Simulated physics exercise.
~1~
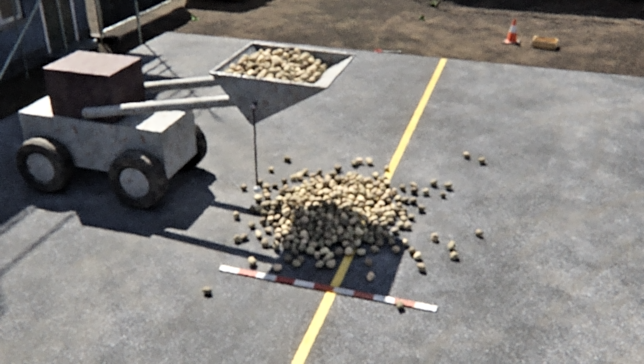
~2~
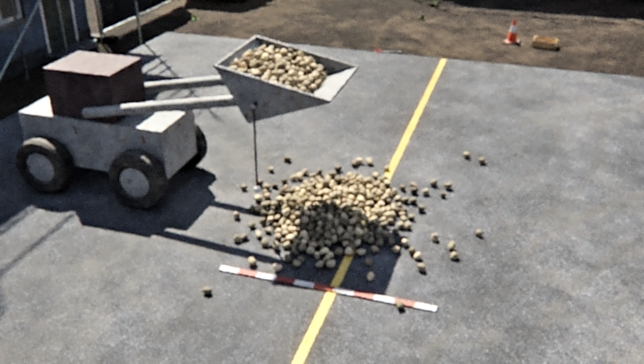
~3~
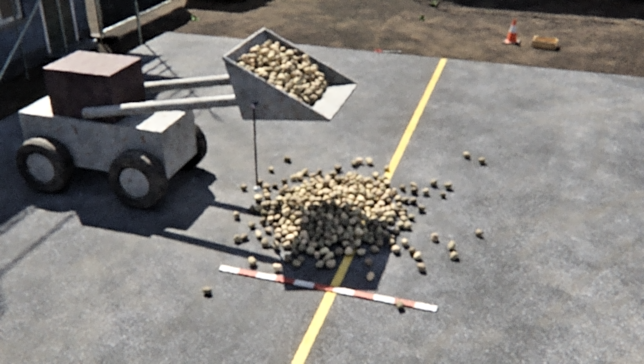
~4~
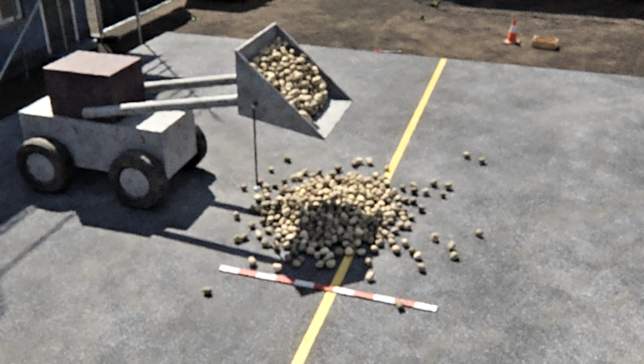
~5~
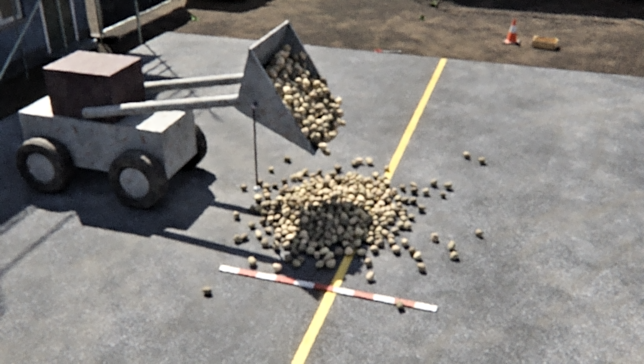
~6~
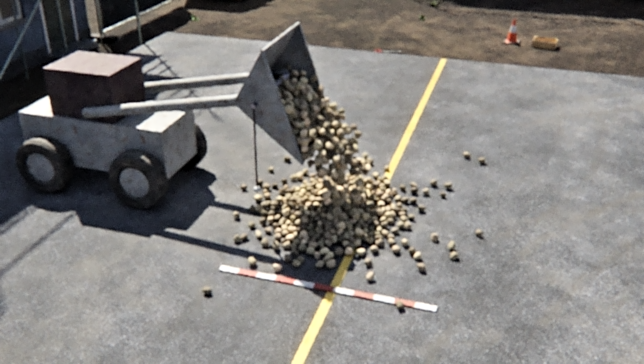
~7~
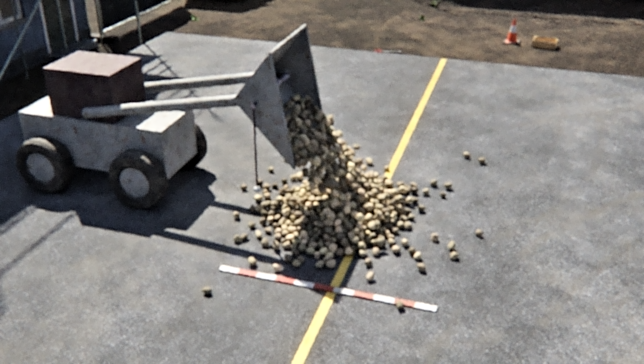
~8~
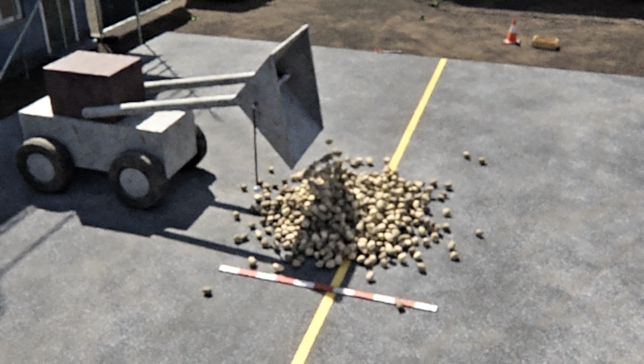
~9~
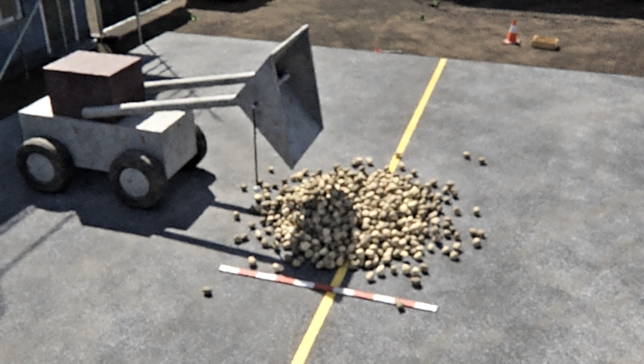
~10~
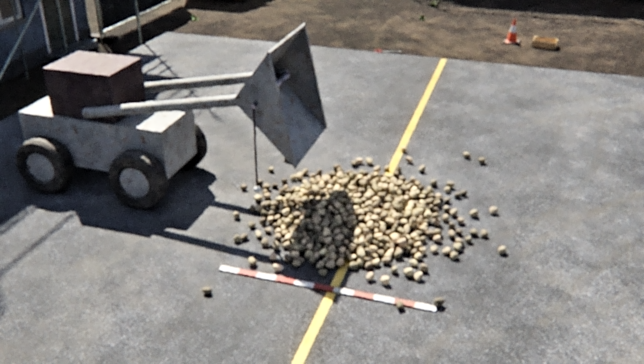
A loader's raised bucket tipping forward and pouring pale rounded stones onto an existing pile, which spreads right across a yellow line.
